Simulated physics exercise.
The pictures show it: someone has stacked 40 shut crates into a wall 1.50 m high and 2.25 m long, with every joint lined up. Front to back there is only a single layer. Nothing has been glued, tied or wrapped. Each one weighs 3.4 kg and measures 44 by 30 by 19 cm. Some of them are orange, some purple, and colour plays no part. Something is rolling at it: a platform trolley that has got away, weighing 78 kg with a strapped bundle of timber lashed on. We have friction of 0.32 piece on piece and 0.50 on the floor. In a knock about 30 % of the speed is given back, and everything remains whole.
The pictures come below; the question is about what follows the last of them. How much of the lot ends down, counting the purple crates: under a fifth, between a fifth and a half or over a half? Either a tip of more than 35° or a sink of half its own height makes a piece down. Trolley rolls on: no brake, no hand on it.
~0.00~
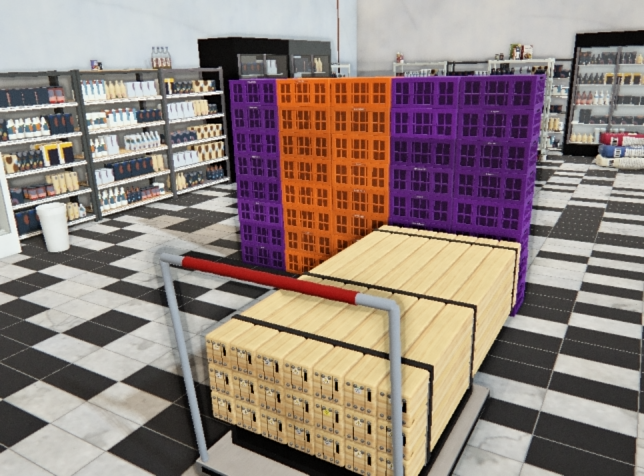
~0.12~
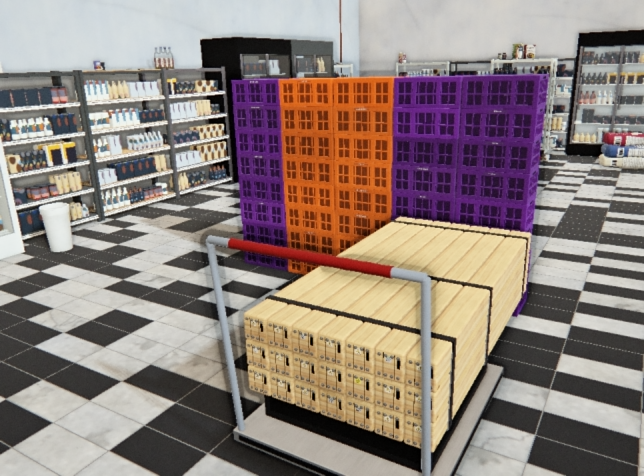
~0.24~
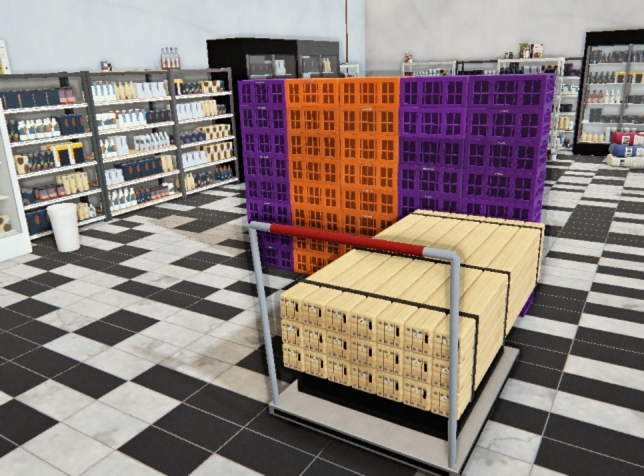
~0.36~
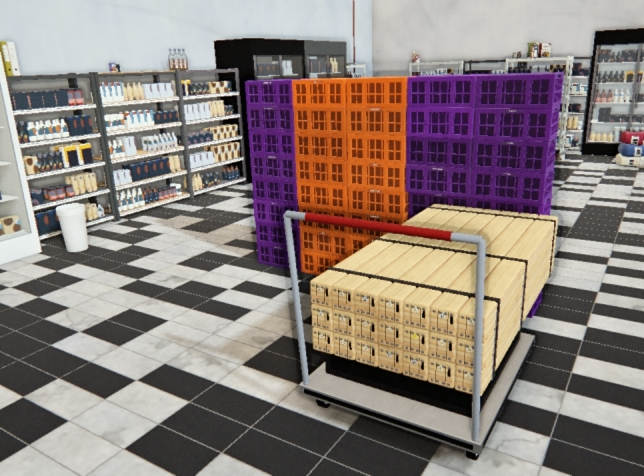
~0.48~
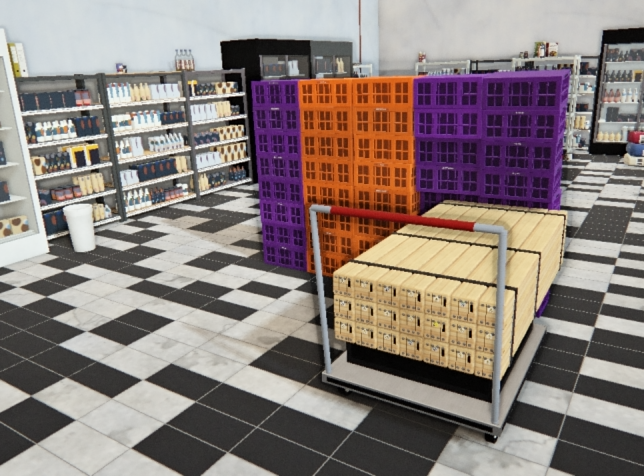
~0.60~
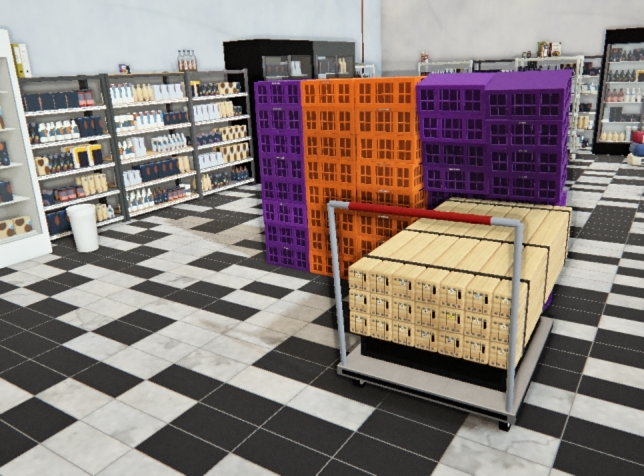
I'd put it at greater than half of them.
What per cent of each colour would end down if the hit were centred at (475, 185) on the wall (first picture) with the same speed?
You'd end up with purple at 40 and orange at 0 percent down.
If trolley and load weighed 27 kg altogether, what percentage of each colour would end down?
Result: Purple 0 and orange 0 in a hundred.
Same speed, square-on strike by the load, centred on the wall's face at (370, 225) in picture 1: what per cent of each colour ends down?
Purple 30 %, orange 90 %.
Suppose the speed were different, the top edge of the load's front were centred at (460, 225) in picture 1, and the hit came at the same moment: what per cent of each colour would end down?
Purple 60%, orange 0%.
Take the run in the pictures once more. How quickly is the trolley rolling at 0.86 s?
Speed: Close to 0.8 m/s.
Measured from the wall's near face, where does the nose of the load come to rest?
I'd put it at around 85 cm past it.
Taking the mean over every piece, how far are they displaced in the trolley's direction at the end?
Mean shift: Roughly 20 cm.
By 0.86 s, load 47 cm past the wall's line, still rolling; 12 of the 24 purple crates down (12 of 40 in all colours); top purple crate tilted 38°, 22 cm lower.
By 1.38 s, load 76 cm past the wall's line, still rolling; 14 of the 24 purple crates down (14 of 40 in all colours); top purple crate upside down.
When it is over (3.1 s), load 84 cm past the wall's line, stopped; 14 of the 24 purple crates down (14 of 40 in all colours); top purple crate upside down; top orange crate unmoved. That is 58 per cent. In pixels of the last frame, middles, top purple crate near (540, 215), top orange crate near (393, 92).
